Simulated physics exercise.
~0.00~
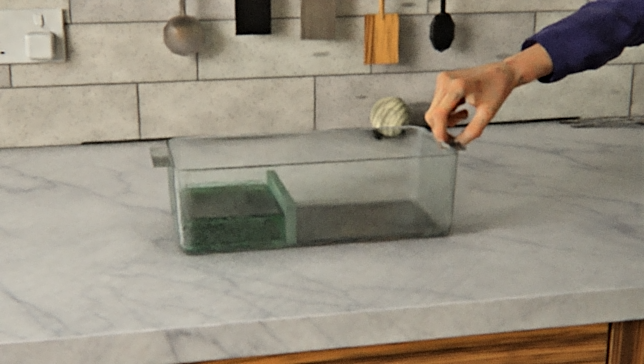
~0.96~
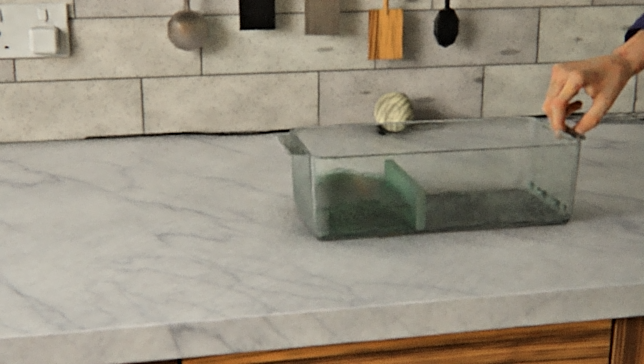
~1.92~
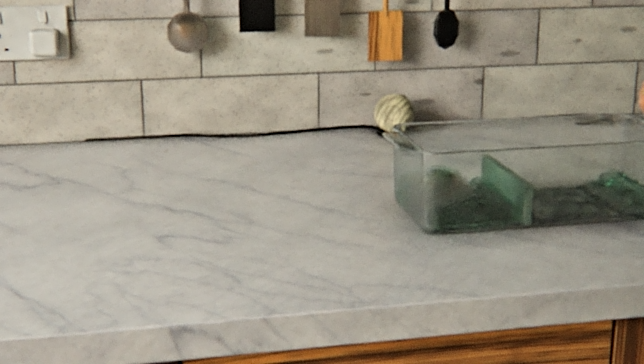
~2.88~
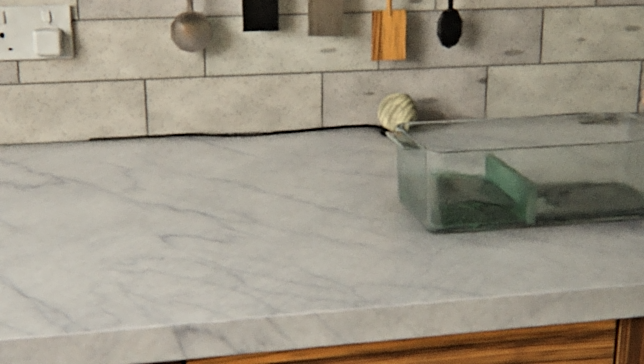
Clear oblong tub with a green divider being pulled right across a marble worktop by a hand, ending partly out of view.
